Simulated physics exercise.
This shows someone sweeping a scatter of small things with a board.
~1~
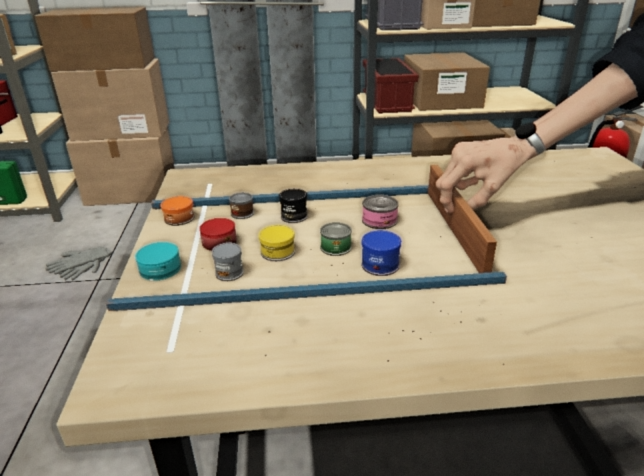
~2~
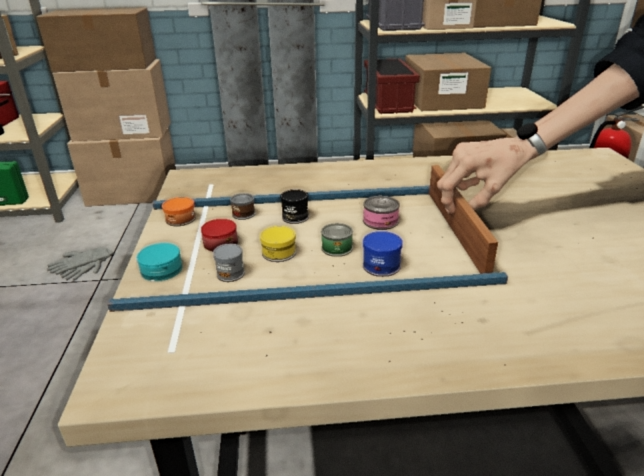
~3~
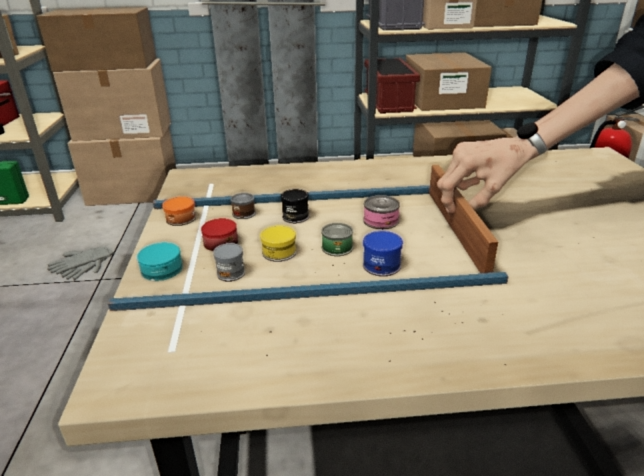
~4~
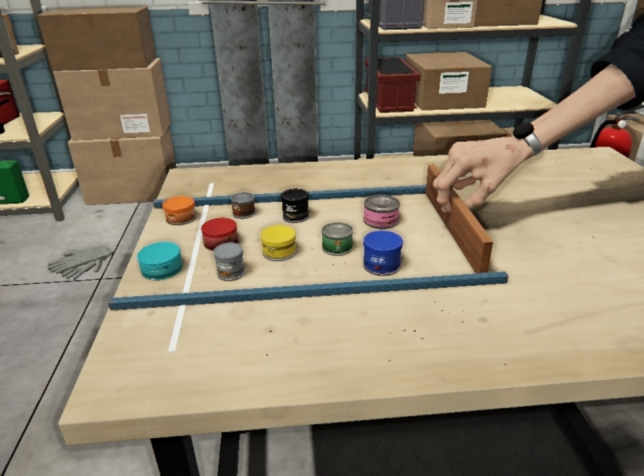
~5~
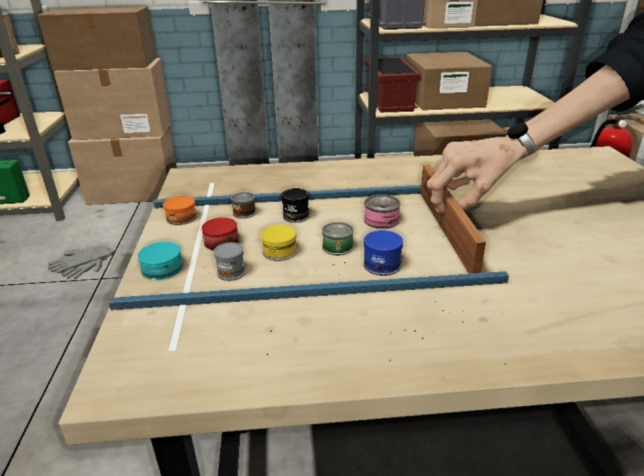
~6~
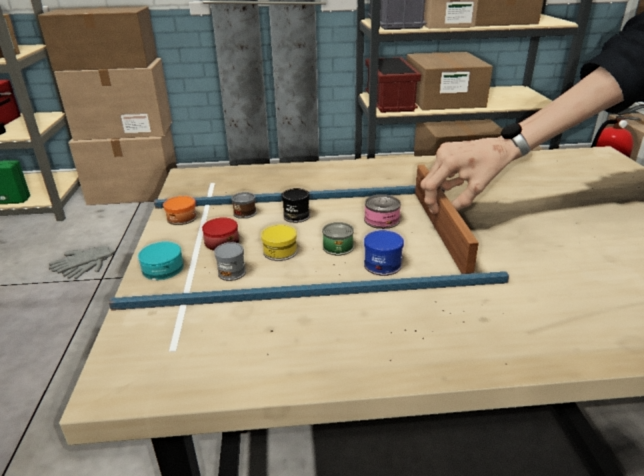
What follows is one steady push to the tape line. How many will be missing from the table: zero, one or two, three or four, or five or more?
In the end the number that fall off is one or two.
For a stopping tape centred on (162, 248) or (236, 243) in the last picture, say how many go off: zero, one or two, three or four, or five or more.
Taking them in turn, more than four; zero.
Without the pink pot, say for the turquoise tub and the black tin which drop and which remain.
The turquoise tub tumbles off, the black tin does not fall.
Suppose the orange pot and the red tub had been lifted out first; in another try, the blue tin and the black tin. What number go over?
It would be 1 and 1.
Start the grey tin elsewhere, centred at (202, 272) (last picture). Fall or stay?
The grey tin is kept.
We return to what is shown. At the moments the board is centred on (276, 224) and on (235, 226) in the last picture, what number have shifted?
By then 8, and 10.
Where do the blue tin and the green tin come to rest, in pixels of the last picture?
First (168, 267), then (178, 250).
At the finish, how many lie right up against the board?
That makes 4.
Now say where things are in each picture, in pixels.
The first picture shows turquoise tub (159, 261); orange pot (178, 211); red tub (218, 235); board (457, 214); tape (195, 246).
The second picture shows orange pot (179, 211); board (458, 214).
The third picture shows red tub (220, 235); blue tin (382, 254).
The fourth picture shows turquoise tub (160, 261); yellow tin (279, 243).
The fifth picture shows orange pot (180, 210); pink pot (382, 212).
The sixth picture shows turquoise tub (161, 261); orange pot (181, 210); red tub (221, 234); board (442, 214); tape (198, 246).
A little later, none off yet; turquoise tub at rest near (161, 261); orange pot at rest near (181, 210); red tub at rest near (221, 234).
Next, none off yet; turquoise tub moving near (151, 262); orange pot at rest near (181, 210); red tub shifted about its own width near (192, 235).
When it is over, the number that fall off is one or two; down, turquoise tub.
